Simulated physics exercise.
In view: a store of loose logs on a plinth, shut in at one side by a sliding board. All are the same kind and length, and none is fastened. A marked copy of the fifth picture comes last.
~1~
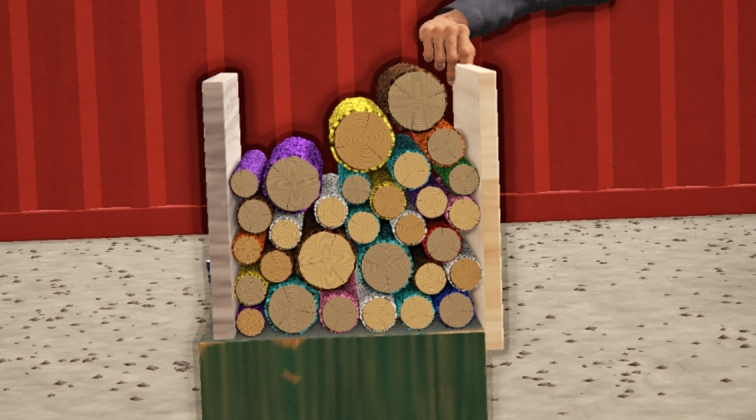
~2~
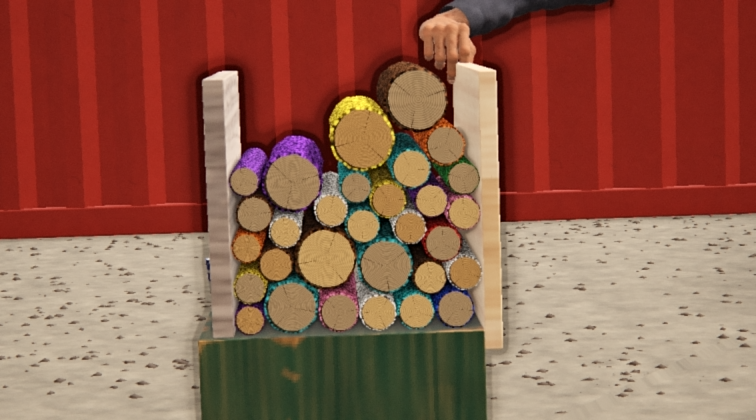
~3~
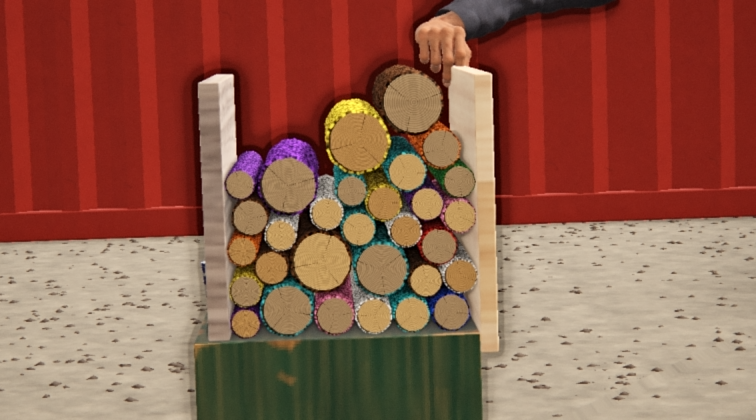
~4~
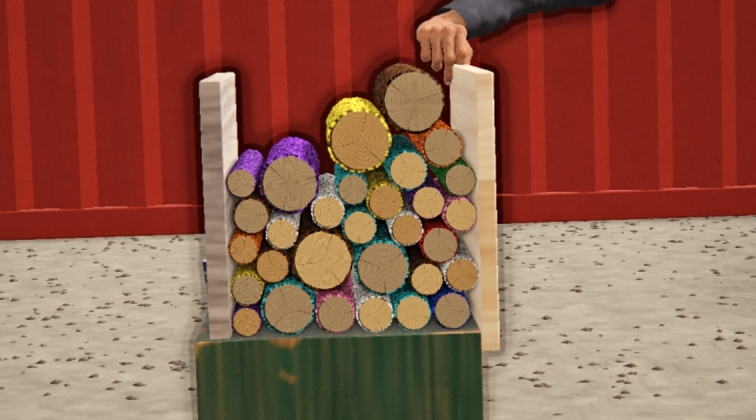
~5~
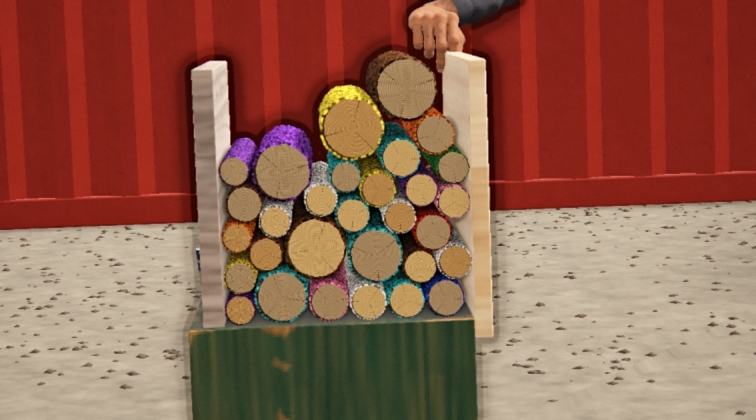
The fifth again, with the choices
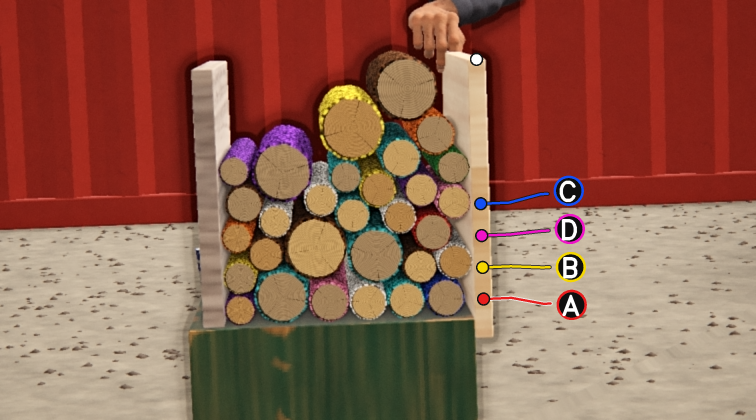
Stacked loose logs with glittery coloured sides shifting slightly in view between upright boards, a hand resting on the right board.
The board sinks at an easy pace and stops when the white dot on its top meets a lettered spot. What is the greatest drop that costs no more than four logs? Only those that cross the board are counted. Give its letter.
D is the limit.
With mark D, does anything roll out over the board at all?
Yes, at D.
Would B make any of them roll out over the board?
At B: Yes.
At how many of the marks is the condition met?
Two of them.
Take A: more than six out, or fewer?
More than six.
On the marked copy, A at (484, 299); B at (483, 268); C at (481, 204); D at (482, 235); the white dot at (477, 59).
With D. Early on, top of the board (469, 136).
Further on, top of the board (472, 222).
At the end, top of the board (472, 235), three out over the board.
As for the rest, A more than four out over the board; B more than four out over the board; C three out over the board.
